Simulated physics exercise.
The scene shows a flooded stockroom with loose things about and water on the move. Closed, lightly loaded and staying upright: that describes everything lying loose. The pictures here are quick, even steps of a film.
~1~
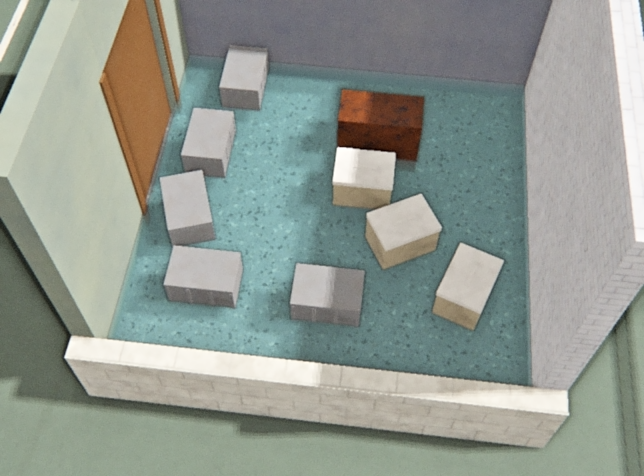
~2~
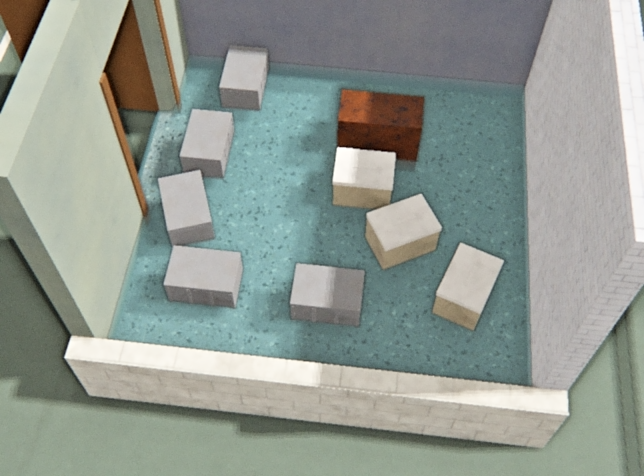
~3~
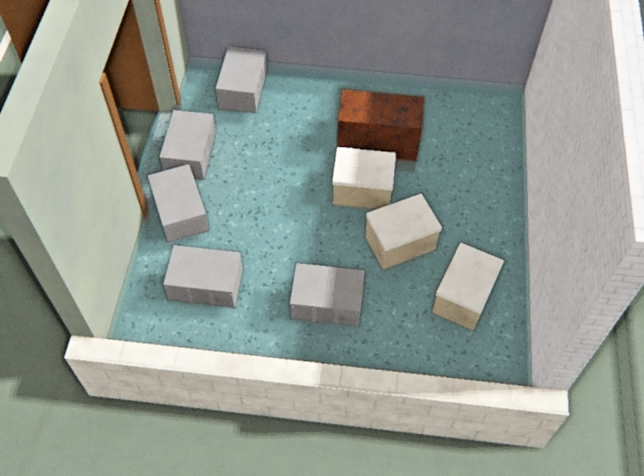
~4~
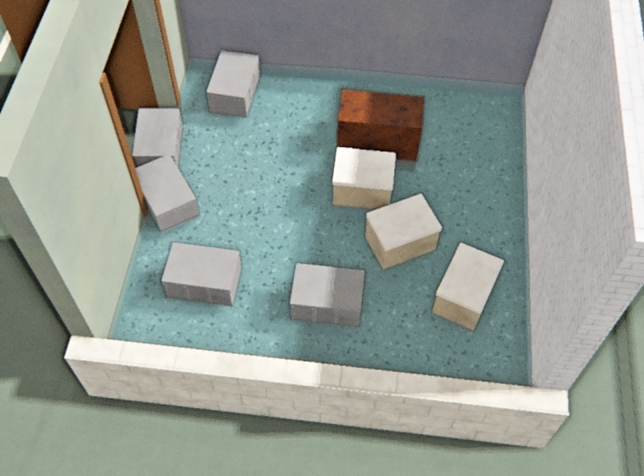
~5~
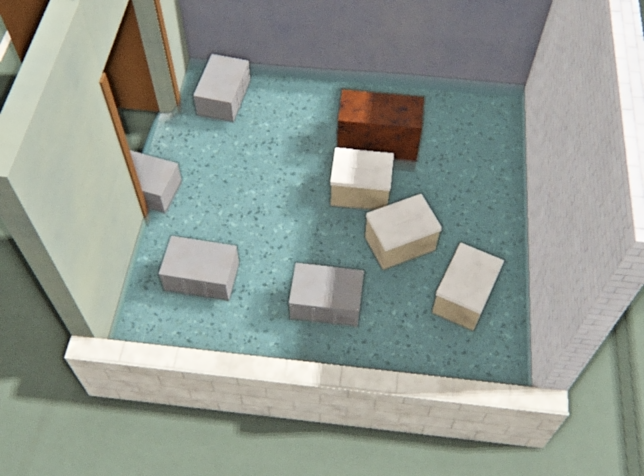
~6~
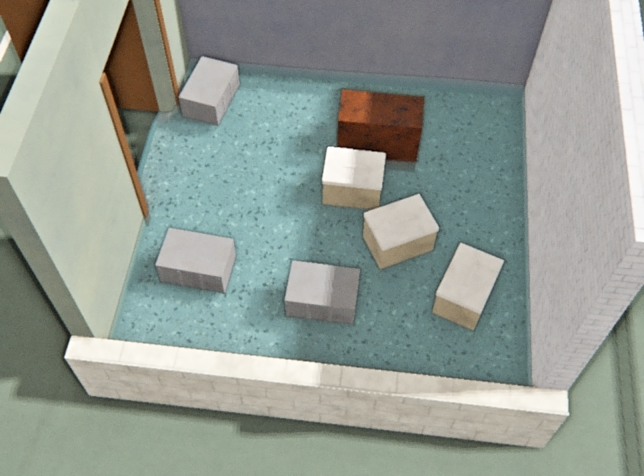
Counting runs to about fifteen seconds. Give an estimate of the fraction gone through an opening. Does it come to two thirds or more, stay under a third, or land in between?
Fraction: Two thirds or beyond.
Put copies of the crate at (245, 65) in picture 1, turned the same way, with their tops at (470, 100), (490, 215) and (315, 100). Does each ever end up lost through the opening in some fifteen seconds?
The three, in sequence: Remains behind, remains behind and departs.
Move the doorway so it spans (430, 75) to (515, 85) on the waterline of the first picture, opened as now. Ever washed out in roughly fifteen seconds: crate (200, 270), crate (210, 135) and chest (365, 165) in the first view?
Object one: Remains; object two: Remains; object three: Leaves.
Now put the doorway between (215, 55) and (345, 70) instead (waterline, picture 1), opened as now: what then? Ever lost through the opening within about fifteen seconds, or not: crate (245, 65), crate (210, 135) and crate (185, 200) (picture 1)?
First one flushed away, second flushed away, third flushed away.
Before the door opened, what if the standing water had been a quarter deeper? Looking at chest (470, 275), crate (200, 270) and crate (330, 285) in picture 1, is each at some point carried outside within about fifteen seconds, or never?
One after the other: Remains, swept away, swept away.
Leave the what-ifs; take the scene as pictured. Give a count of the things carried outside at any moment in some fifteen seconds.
The total is 6.
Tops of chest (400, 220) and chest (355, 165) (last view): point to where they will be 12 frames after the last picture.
Estimated: (335, 200); (225, 124).
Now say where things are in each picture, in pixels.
The first picture shows a crate at (244, 67) floats; a crate at (202, 268), afloat; 0 of 8 have shifted.
The second picture shows a crate at (244, 67), afloat; a crate at (202, 268), afloat; 0 of 8 have shifted.
The third picture shows a crate at (241, 69), afloat, close to its start; a crate at (202, 268), afloat; 2 of 8 have shifted.
The fourth picture shows a crate at (233, 73) floats, close to its start; a crate at (201, 266), afloat, close to its start; 3 of 8 have shifted.
The fifth picture shows a crate at (221, 78) floats, close to its start; a crate at (198, 260) floats, close to its start; 4 of 8 have shifted.
The sixth picture shows a crate at (208, 81), afloat, a stride from its start; a crate at (195, 252) floats, close to its start; 6 of 8 have shifted.
A moment on, 2 of 8 are out; 6 afloat.
Next, 4 of 8 are out; 4 afloat.
Later, 5 of 8 are out; 3 afloat.
In the end, 6 of 8 are out; 2 afloat.
